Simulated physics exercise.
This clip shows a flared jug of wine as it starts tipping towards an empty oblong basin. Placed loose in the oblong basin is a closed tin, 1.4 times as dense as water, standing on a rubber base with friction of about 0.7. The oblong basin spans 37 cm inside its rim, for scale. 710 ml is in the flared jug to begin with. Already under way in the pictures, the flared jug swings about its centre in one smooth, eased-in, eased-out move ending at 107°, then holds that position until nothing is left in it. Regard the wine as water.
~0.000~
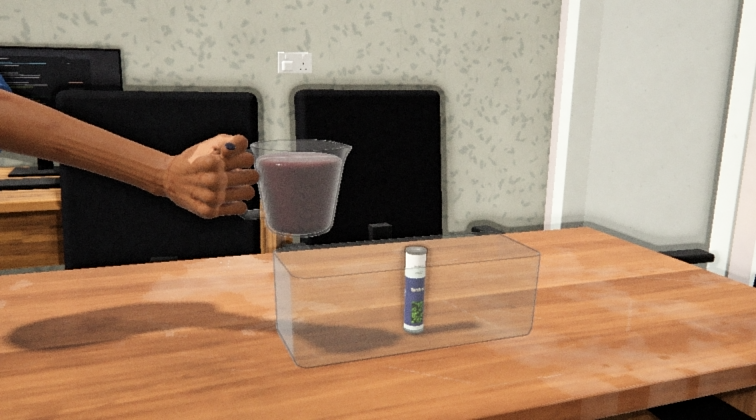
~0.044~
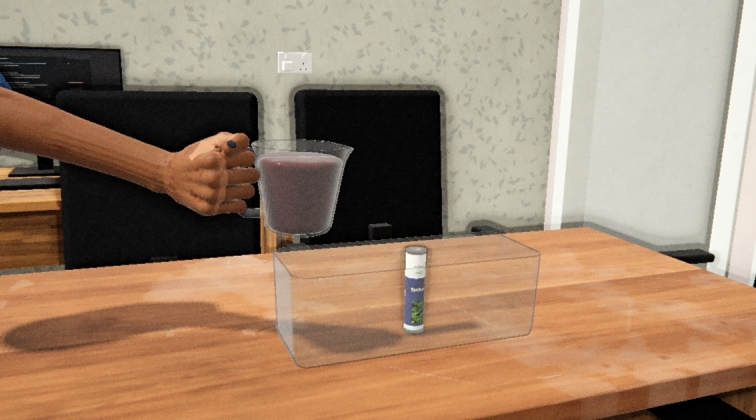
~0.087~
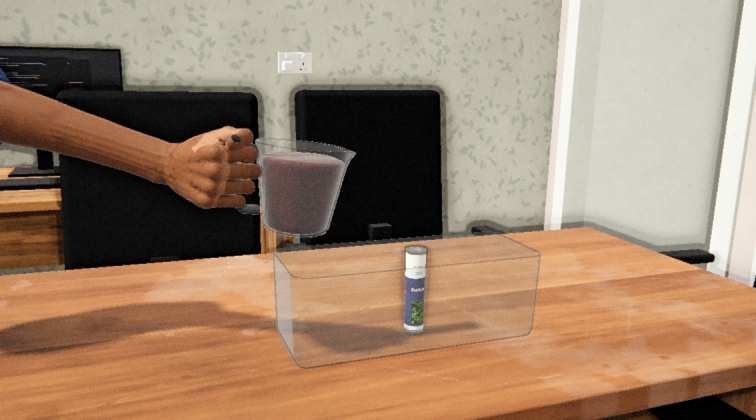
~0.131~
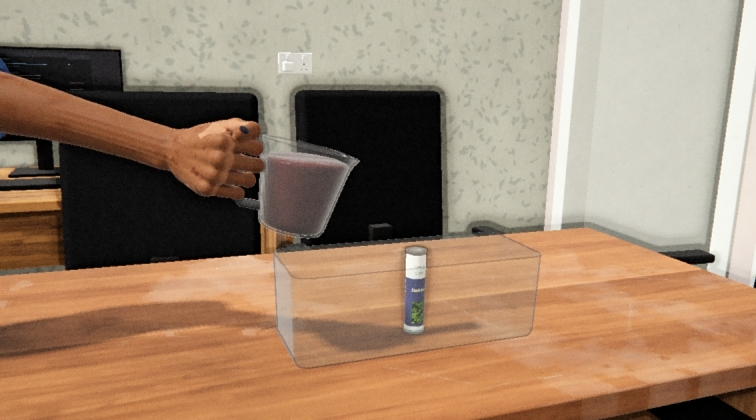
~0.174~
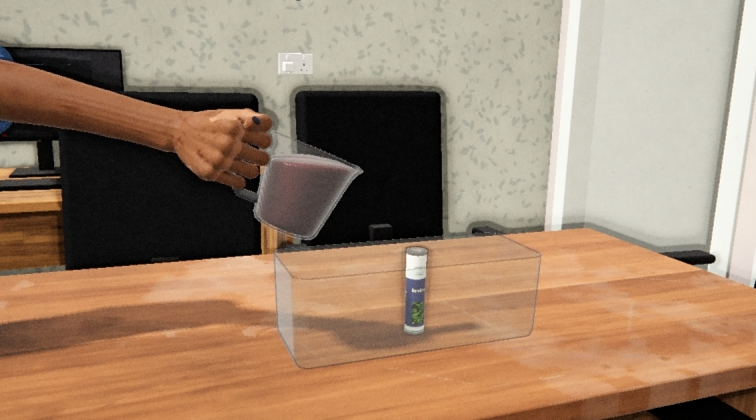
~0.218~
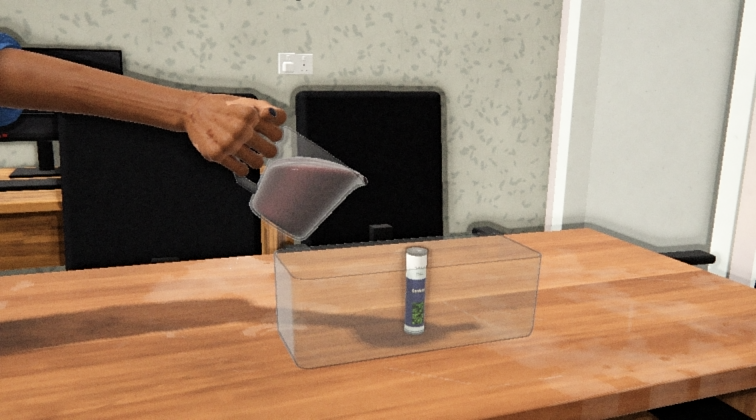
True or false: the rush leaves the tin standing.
True.
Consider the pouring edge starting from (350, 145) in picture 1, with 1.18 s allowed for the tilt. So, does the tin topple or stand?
It does not tip.
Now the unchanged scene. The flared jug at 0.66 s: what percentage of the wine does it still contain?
Around 5 in a hundred.
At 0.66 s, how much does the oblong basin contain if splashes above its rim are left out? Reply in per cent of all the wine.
About 90 %.
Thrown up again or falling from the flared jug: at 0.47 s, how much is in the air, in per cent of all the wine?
20 %.
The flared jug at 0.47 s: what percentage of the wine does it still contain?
Some 40 % of it is still there.
Then, 0.47 s in, the tilt is 100° and 40 per cent is still to pour; the tin stands where it began.
Then, 0.66 s in, the tilt is 107° and 5 per cent is still to pour; the tin stands where it began.
Then, 0.85 s in, the tilt is 107° and 0 per cent is still to pour; the tin stands where it began.
Then, 1.06 s in, the tilt is 107° and 0 per cent is still to pour; the tin stands where it began.
Finally, the tin stands where it began.
